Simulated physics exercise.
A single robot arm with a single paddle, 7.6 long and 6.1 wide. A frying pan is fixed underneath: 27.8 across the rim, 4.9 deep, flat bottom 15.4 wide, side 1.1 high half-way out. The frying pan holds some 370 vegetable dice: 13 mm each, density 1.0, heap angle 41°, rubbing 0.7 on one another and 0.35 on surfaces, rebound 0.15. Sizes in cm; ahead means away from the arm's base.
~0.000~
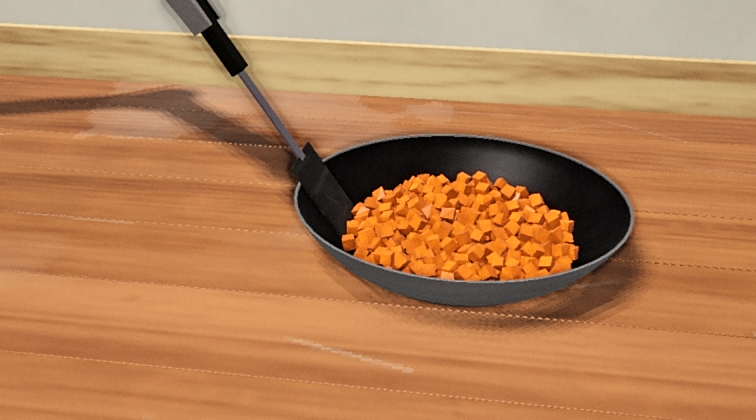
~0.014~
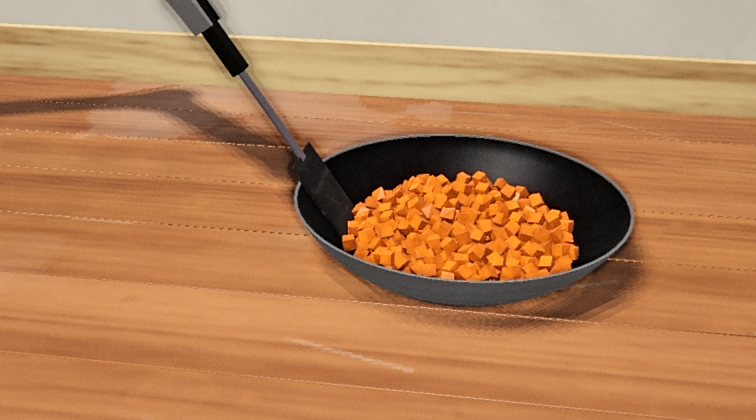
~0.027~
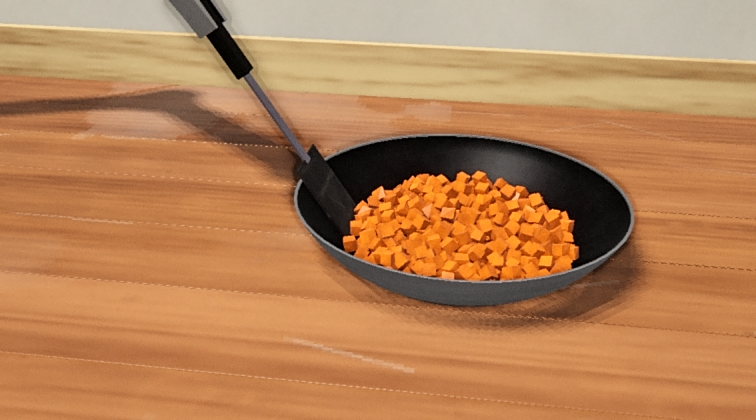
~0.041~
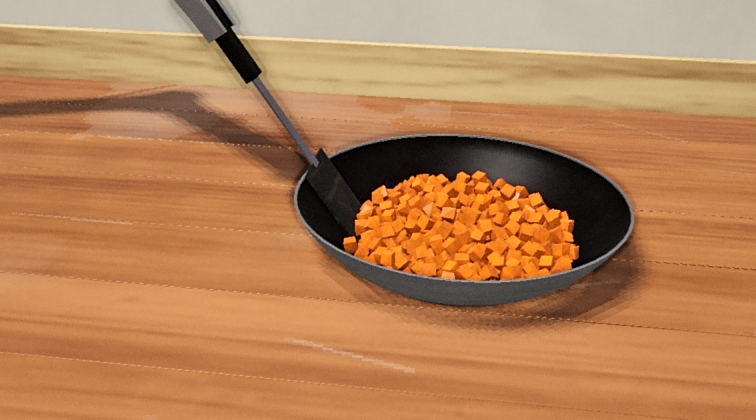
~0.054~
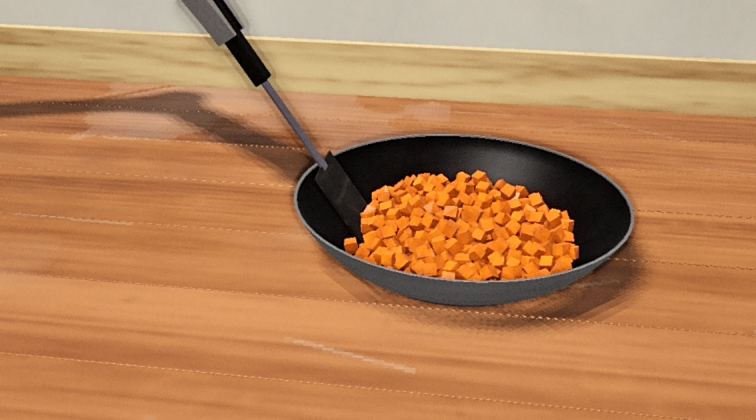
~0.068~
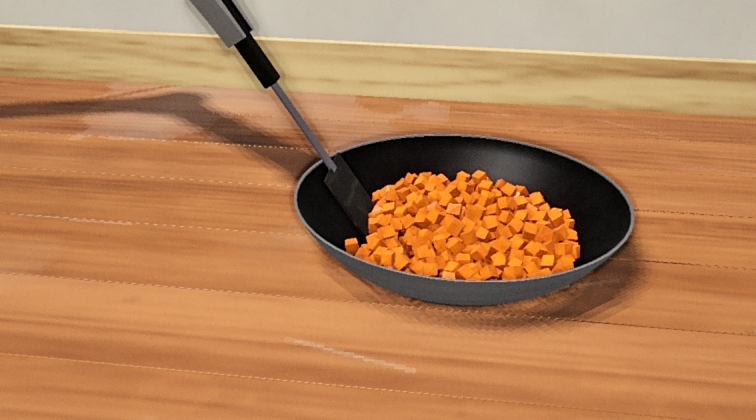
A black paddle on a grey and black handle, slanting in from the upper left, shifts slightly to the right inside a dark frying pan, its blade edging against the left side of a heap of orange vegetable dice. The pan stays still on a reddish-brown wooden surface, with a pale wood strip and grey wall behind. The steady view looks down at an angle, and the heap barely changes.
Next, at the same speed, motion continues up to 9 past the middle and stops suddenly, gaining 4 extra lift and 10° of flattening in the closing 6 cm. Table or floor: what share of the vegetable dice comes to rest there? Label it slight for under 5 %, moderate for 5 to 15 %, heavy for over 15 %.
Label: Moderate.
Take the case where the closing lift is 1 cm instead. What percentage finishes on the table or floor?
It comes to near 10 percent.
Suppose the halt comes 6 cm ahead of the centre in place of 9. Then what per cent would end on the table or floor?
Result: Approx. 0 %.
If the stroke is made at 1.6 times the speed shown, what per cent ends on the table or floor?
Estimate: Approx. 25 %.
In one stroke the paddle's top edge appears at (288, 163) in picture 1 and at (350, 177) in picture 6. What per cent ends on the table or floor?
About 25 per cent.
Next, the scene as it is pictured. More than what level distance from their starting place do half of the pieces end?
It comes to some 4 cm.
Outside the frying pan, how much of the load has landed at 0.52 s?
Close to 8 per cent of the load.
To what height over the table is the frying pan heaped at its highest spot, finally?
It reaches about 7.0 cm.
After 0.17 s, sloping 56°, highest piece 4 above the table; 372 in the frying pan.
After 0.27 s, sloping 53°, highest piece 6 above the table; 372 in the frying pan.
After 0.52 s, sloping 46°, highest piece 7 above the table; 342 in the frying pan, 28 on the table or floor, 2 on the blade or in flight.
After 1.57 s, sloping 46°, highest piece 7 above the table; 341 in the frying pan, 31 on the table or floor.
In the end, 341 in the frying pan, 31 on the table or floor. That is 8 % on the table or floor.
